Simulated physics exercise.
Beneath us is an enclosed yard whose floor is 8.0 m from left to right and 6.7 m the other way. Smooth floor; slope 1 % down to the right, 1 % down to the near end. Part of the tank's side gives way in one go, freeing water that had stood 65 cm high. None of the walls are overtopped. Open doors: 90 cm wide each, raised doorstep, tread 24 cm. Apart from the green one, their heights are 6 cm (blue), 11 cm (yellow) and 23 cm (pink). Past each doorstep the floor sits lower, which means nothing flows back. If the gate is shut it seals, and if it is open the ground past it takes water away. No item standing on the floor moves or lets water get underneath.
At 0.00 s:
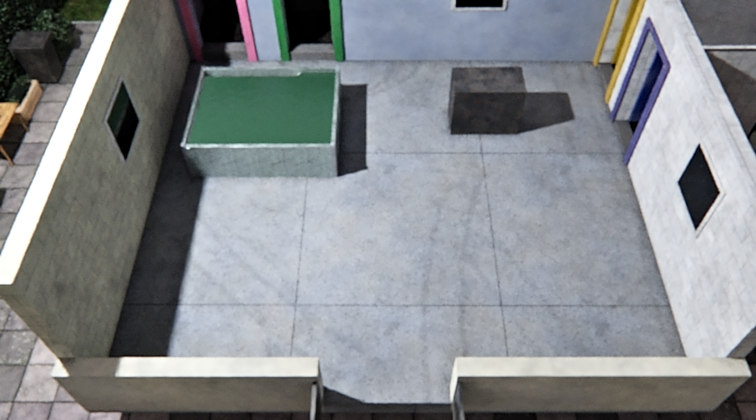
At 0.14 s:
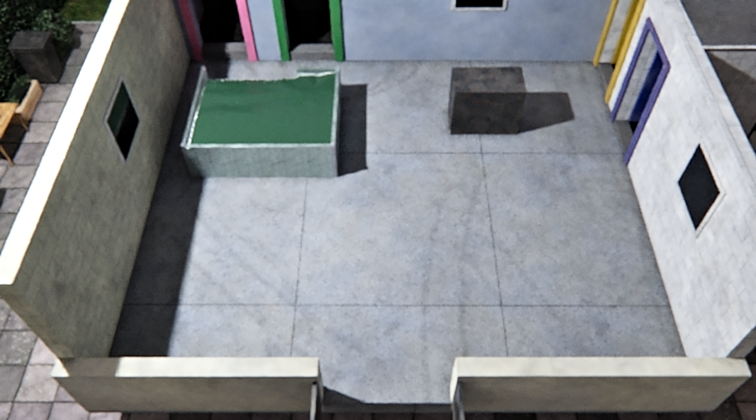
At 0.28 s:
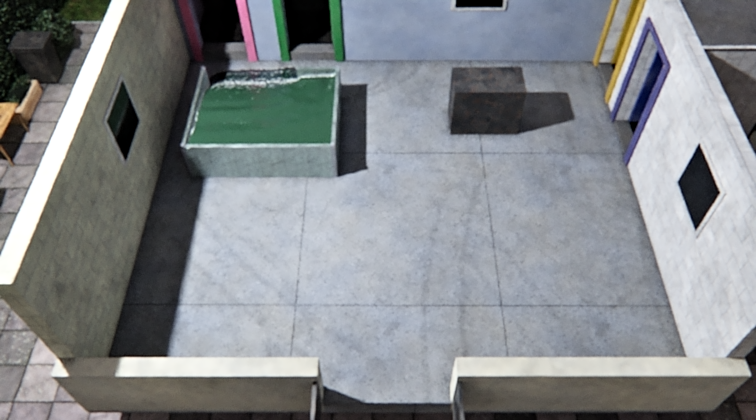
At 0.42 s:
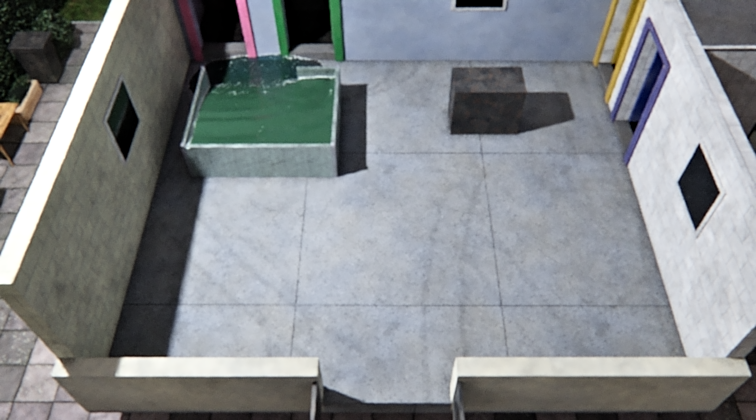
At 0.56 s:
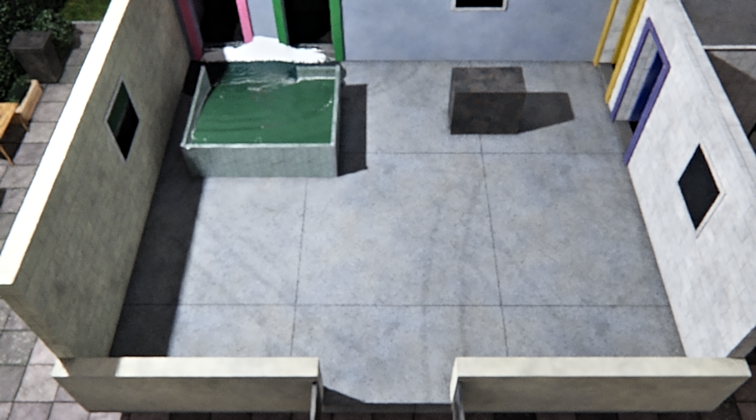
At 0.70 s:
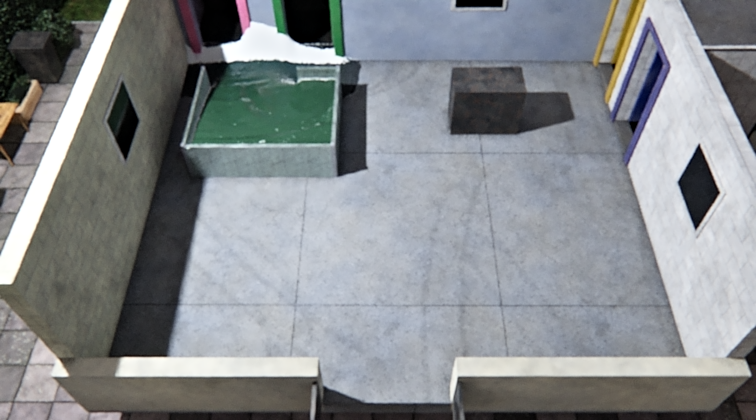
Water broke over the far side of the green-filled tank in the walled yard, first a ripple, then a white, foamy surge spreading behind it toward the pink and green doorways.
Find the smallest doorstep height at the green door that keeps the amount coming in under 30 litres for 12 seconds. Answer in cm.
The smallest height is roughly 28 cm.
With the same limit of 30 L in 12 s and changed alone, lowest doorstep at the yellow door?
Yellow: Roughly 12.5 cm.
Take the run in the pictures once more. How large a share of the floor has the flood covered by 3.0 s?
Around 35 per cent of the free floor.
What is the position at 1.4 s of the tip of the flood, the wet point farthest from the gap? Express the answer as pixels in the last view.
Around (437, 61).
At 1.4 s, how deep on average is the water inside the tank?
Around 39 cm deep on average.
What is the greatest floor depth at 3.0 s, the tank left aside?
30 cm.
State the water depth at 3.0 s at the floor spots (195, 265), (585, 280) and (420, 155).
Depths in order: 2 / 0 / 2 cm.
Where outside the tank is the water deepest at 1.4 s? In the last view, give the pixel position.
Look close to (191, 61).
After 1.4 s water covers 10 % of the floor, deepest (62 cm) near (191, 61); 32 cm at the green door, 27 litres in over its 20 cm doorstep.
After 3.0 s water covers 35 % of the floor, deepest (30 cm) near (200, 61); 21 cm at the green door, 68 litres in over its 20 cm doorstep.
After 12.0 s water covers 80 % of the floor, deepest (12 cm) near (664, 386); 6 cm at the green door, 71 litres in over its 20 cm doorstep.
At the green door as built, the water arrived by 0.6 s and peaked near 36 cm at 0.7 s.
With a doorstep of 23.5 cm, 54 litres would have come in within the 12 s; with 31.5 cm, 16 litres. So under 30 litres takes about 28 cm.
